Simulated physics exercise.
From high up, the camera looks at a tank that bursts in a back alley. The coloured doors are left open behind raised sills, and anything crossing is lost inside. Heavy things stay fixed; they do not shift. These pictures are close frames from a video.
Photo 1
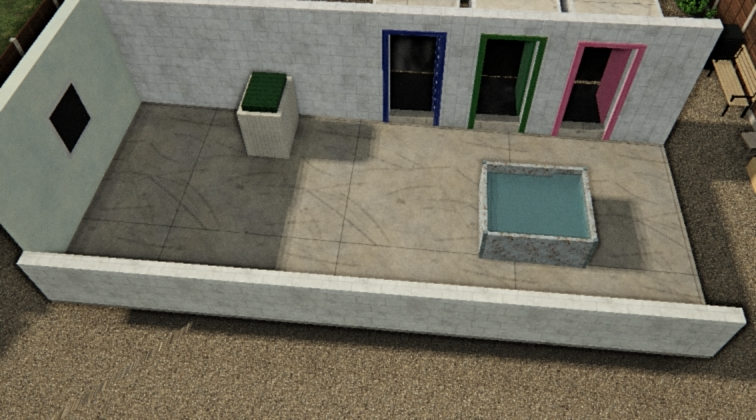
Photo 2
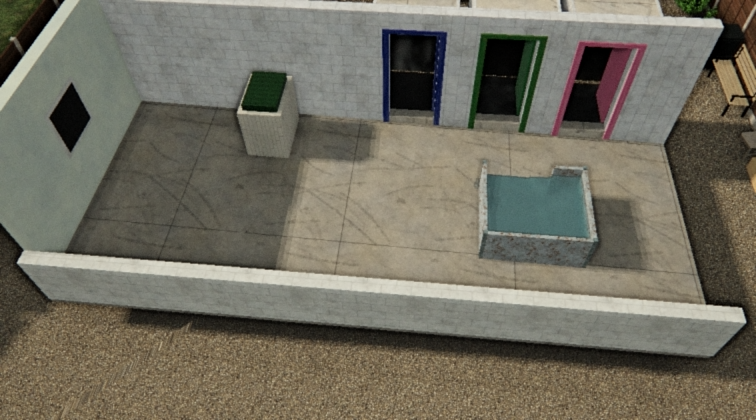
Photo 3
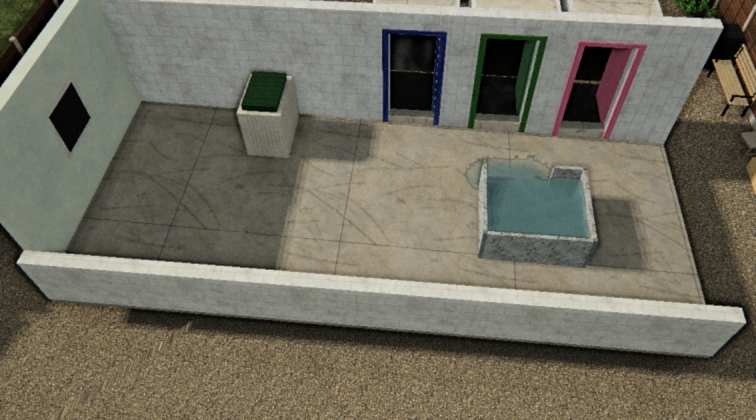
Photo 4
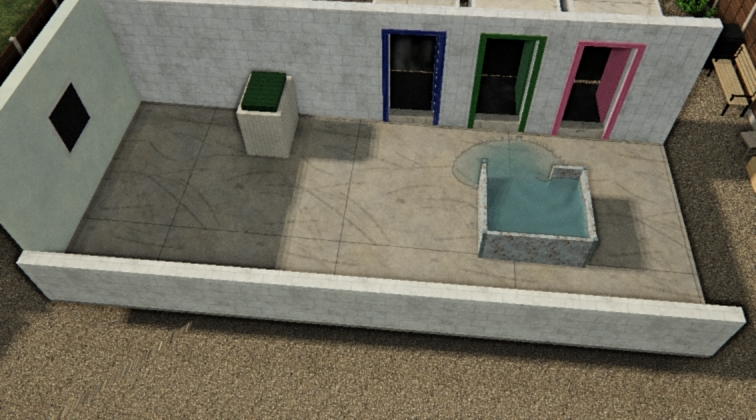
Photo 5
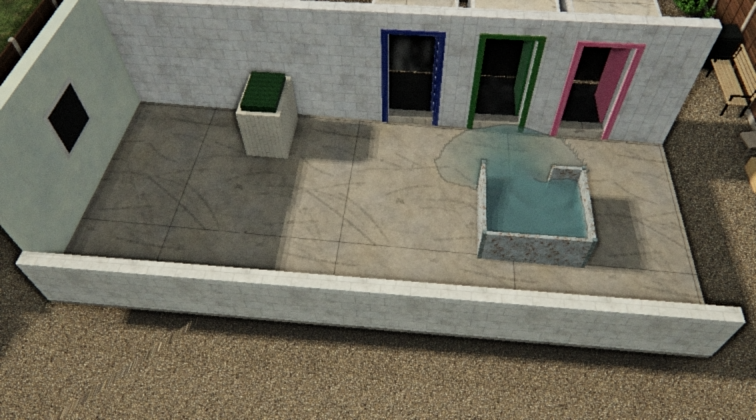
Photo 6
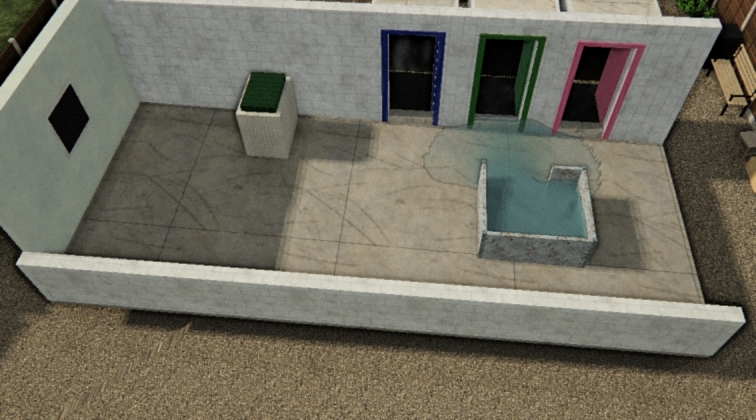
In a walled back alley with blue, green and pink doorways, a stone water tank stood still, then its far side broke open and water poured out, spreading across the paving toward the back wall.
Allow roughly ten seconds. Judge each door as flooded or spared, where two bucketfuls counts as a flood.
The green door is flooded, the pink door is spared, the blue door is spared.
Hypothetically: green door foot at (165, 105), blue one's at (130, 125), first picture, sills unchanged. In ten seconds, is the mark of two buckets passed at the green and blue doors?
Well, the green door comes up short while the blue door comes up short.
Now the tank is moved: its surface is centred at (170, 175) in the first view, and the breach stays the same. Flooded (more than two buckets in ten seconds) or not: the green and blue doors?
Green door: Beneath; blue door: Beneath.
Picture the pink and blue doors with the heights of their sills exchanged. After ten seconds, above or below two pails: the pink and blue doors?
The pink door door falls short of it, and the blue door door falls short of it.
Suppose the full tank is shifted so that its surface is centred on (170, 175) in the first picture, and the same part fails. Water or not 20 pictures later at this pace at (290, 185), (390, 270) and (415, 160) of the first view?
My reading is hit by the flood first, missed by the flood next and hit by the flood last.
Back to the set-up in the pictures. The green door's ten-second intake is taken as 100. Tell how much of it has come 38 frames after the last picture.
About 100 per cent.
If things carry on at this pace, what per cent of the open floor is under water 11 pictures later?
The answer is around 20 per cent.
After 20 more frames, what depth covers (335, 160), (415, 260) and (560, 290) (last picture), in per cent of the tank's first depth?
I'd say close to 6, 0 and 0 percent.
A moment on, water covers 15 % of the floor; the green door over two buckets in, the pink door wet at the sill, nothing in, the blue door wet at the sill, nothing in.
Next, water covers 20 % of the floor; the green door far over two buckets in, the pink door under two buckets in, the blue door wet at the sill, nothing in.
Then, water covers 35 % of the floor; the green door far over two buckets in, the pink door under two buckets in, the blue door wet at the sill, nothing in.
Later, water covers 45 % of the floor; the green door far over two buckets in, the pink door under two buckets in, the blue door wet at the sill, nothing in.
In the end, water covers 50 % of the floor; the green door far over two buckets in, the pink door under two buckets in, the blue door wet at the sill, nothing in.
